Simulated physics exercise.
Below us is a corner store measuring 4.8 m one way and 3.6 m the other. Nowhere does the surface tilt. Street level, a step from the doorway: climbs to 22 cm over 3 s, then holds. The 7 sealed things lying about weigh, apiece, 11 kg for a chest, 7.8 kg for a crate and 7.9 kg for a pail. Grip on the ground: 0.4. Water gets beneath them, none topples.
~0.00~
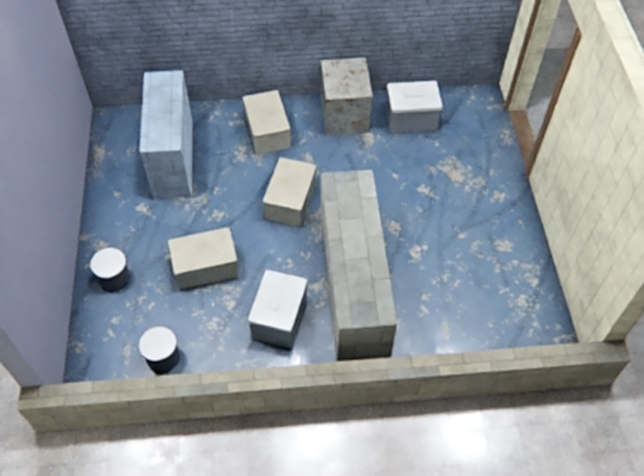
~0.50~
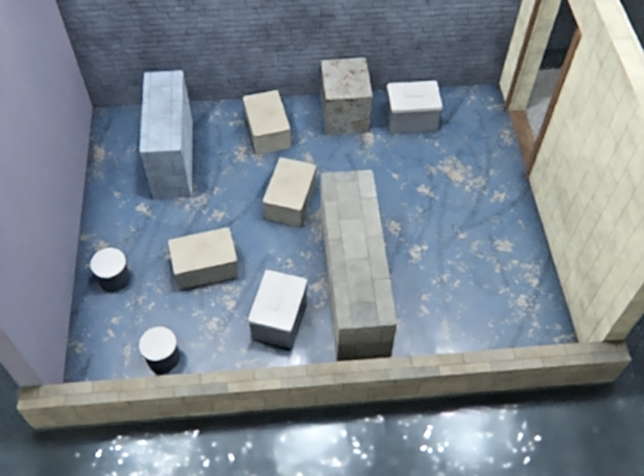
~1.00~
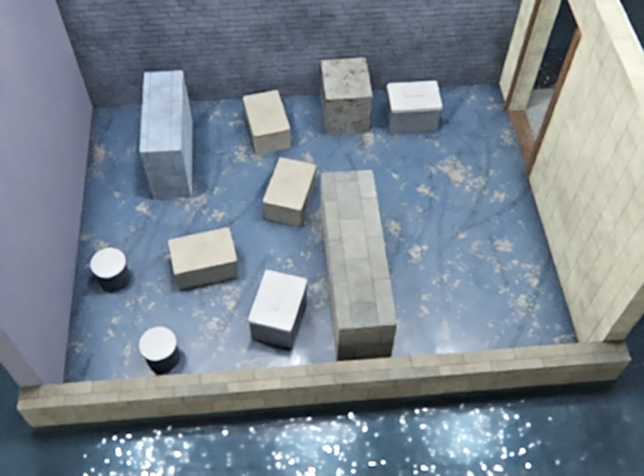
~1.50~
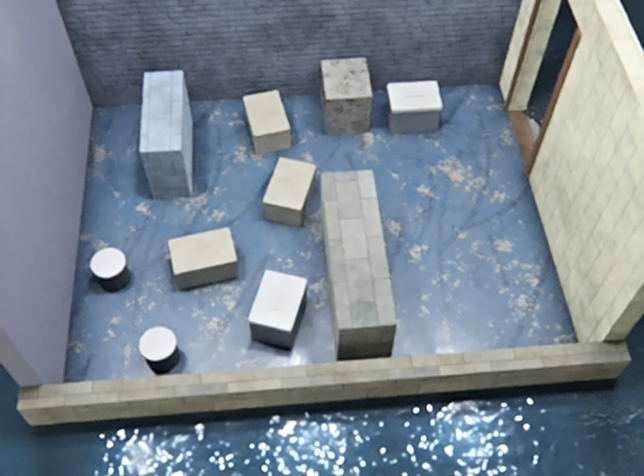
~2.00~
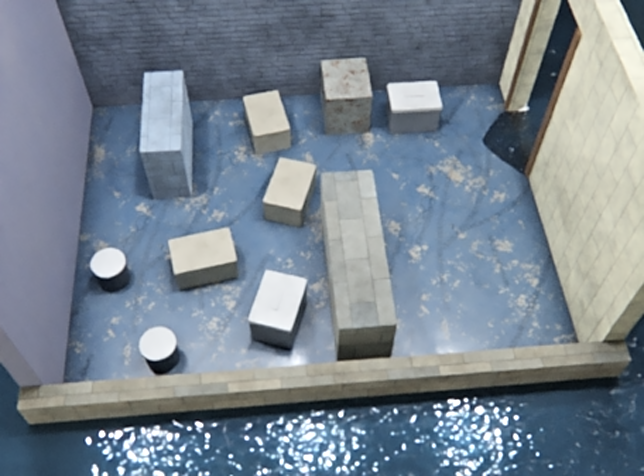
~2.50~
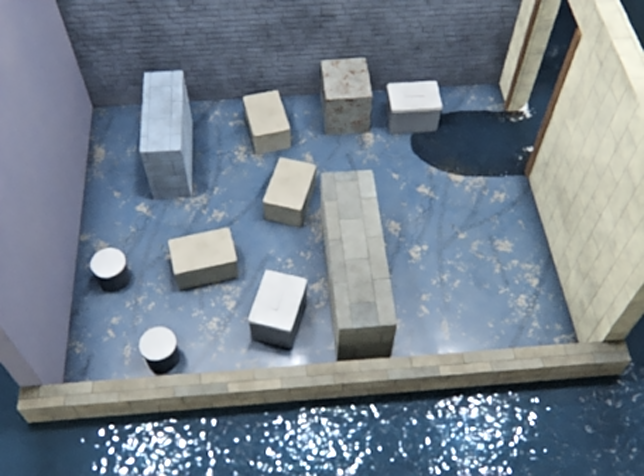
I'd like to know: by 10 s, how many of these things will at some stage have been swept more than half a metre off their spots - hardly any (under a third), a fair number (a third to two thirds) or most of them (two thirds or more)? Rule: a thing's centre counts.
A fair number, a third to two thirds.
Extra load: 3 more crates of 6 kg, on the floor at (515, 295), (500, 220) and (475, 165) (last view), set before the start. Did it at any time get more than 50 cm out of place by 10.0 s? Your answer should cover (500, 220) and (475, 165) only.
Well, the first one stays under the mark, and the second tops the mark.
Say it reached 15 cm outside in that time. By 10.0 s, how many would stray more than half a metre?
That would make 2 of them.
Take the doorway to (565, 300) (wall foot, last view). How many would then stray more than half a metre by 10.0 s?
Result: 2.
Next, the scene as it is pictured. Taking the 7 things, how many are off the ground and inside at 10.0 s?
At that time, 4.
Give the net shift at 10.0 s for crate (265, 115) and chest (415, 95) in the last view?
In that order: 20 cm, 350 cm.
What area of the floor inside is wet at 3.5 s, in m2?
Wet: Near 4.0 m2.
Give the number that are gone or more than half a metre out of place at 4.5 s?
0 in all.
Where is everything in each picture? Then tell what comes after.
A chest at (415, 95), on the bottom; a crate at (266, 113), on the bottom; 0.0 m2 under water; 0 of 7 have shifted, in the first frame.
A chest at (415, 95), on the bottom; a crate at (266, 113) rests on the ground; 0.0 m2 under water; 0 of 7 have shifted, in the second frame.
A chest at (415, 95) rests on the ground; a crate at (266, 113) rests on the ground; 0.0 m2 under water; 0 of 7 have shifted, in the third frame.
A chest at (415, 95) rests on the ground; a crate at (266, 113), on the bottom; 0.0 m2 under water; 0 of 7 have shifted, in the fourth frame.
A chest at (415, 95), on the bottom; a crate at (266, 113), on the bottom; 0.2 m2 under water; 0 of 7 have shifted, in the fifth frame.
A chest at (415, 95) rests on the ground; a crate at (266, 113), on the bottom; water covers 0.9 m2; 0 of 7 have shifted, in the sixth frame.
After 3.5 s 0 of 7 are over 50 cm from their spots; 0 afloat.
After 4.5 s 0 of 7 are over 50 cm from their spots; 1 afloat.
After 7.0 s 4 of 7 are over 50 cm from their spots; 3 afloat.
After 10.0 s 3 of 7 are over 50 cm from their spots, and 4 have been at some point; 4 afloat.
